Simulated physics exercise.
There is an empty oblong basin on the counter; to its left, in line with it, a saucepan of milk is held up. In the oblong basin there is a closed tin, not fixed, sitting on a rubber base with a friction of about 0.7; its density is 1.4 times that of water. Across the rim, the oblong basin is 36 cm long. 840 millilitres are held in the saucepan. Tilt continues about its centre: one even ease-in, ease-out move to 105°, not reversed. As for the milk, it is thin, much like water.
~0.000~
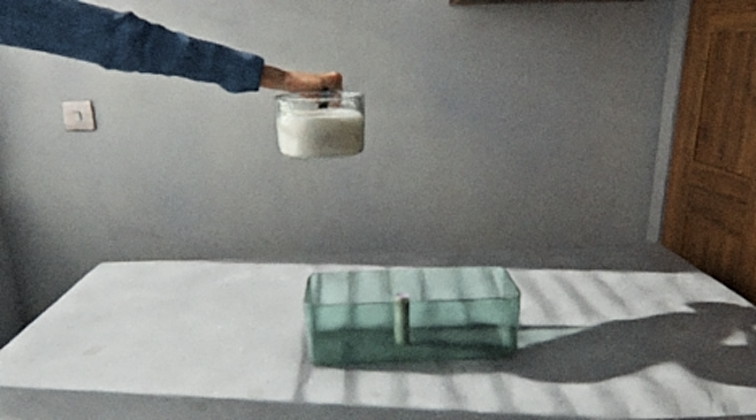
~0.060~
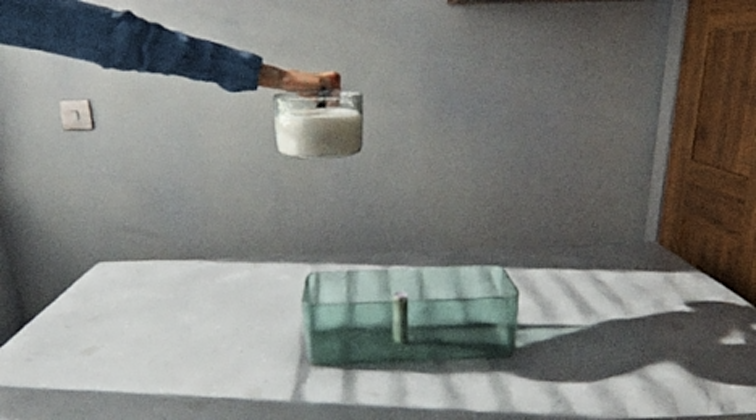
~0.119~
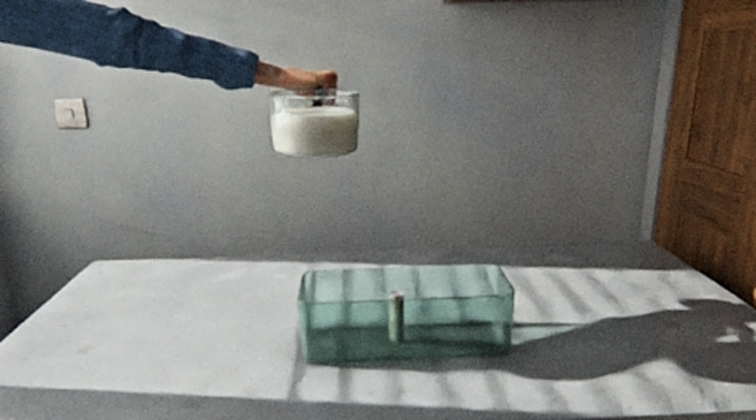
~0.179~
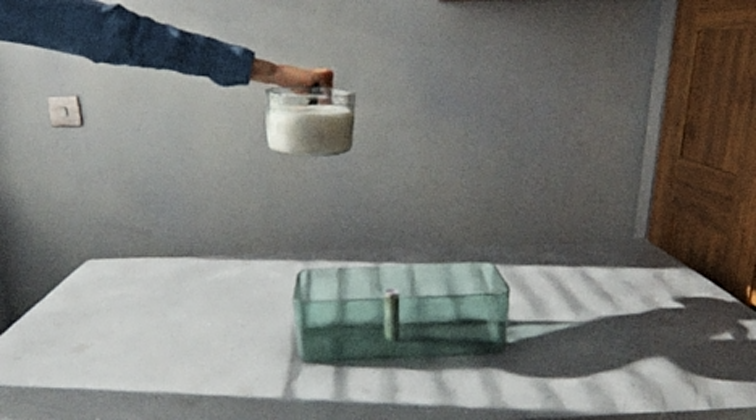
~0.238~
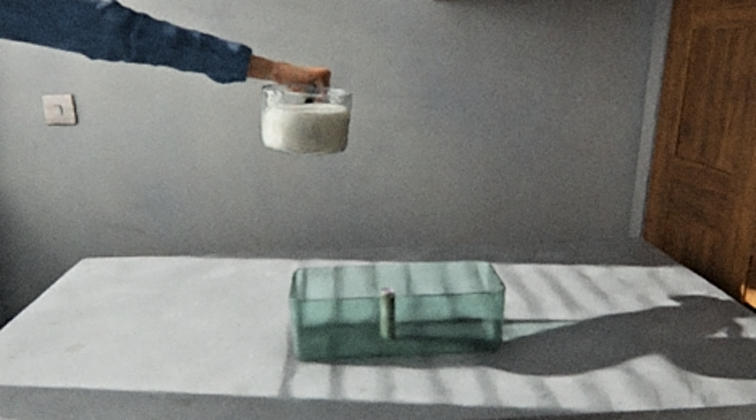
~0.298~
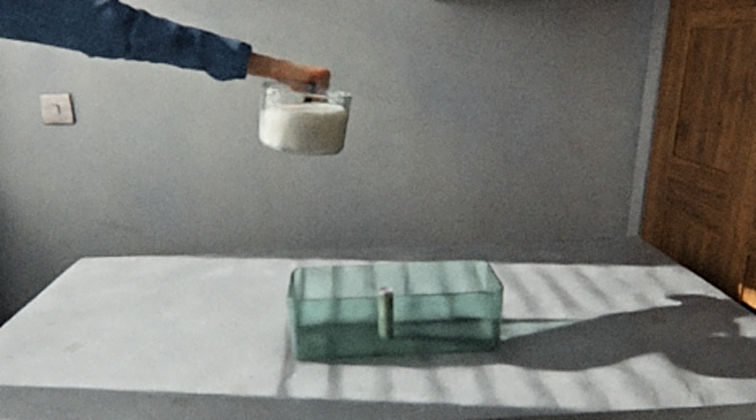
A hand in a blue sleeve reaches in from the left, holding a clear glass saucepan of white milk above a pale counter, seen from the front in a grey-walled room with a wooden door at right. Below, slightly right, sits a green, see-through oblong basin with a small upright tin, among striped shadows. The saucepan tilts slightly while the view drifts gently right.
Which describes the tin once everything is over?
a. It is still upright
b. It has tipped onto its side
The answer is a.
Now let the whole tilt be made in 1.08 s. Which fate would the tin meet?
Then it tips over.
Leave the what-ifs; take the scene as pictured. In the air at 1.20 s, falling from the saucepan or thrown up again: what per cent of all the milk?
Airborne share: Near 30 %.
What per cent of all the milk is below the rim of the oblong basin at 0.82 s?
Around 0 percent.
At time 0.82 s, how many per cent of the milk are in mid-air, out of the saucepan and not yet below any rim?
I'd say close to 18 per cent.
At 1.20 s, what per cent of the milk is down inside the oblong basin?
Near 48 in a hundred.
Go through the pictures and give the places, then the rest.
The first frame shows tilt 0°; pouring edge (363, 96); surface from (279, 115) to (362, 112); the oblong basin's rim runs from (306, 290) to (513, 282); the tin's top is at (402, 298).
The second frame shows tilt 0°; pouring edge (362, 95); surface from (278, 114) to (360, 112).
The third frame shows tilt 2°; pouring edge (358, 95); surface from (274, 113) to (357, 111).
The fourth frame shows tilt 3°; pouring edge (354, 95); surface from (270, 111) to (352, 109).
The fifth frame shows tilt 6°; pouring edge (351, 95); surface from (266, 110) to (349, 108).
The sixth frame shows tilt 9°; pouring edge (351, 97); surface from (263, 109) to (347, 107).
After 0.82 s the tilt is 58° and 81 per cent is still to pour; the tin stands where it began.
After 1.20 s the tilt is 93° and 22 per cent is still to pour; the tin stands where it began.
After 1.60 s the tilt is 105° and 1 per cent is still to pour; the tin stands where it began.
After 2.04 s the tilt is 105° and 0 per cent is still to pour; the tin stands where it began.
In the end the tin stands where it began.
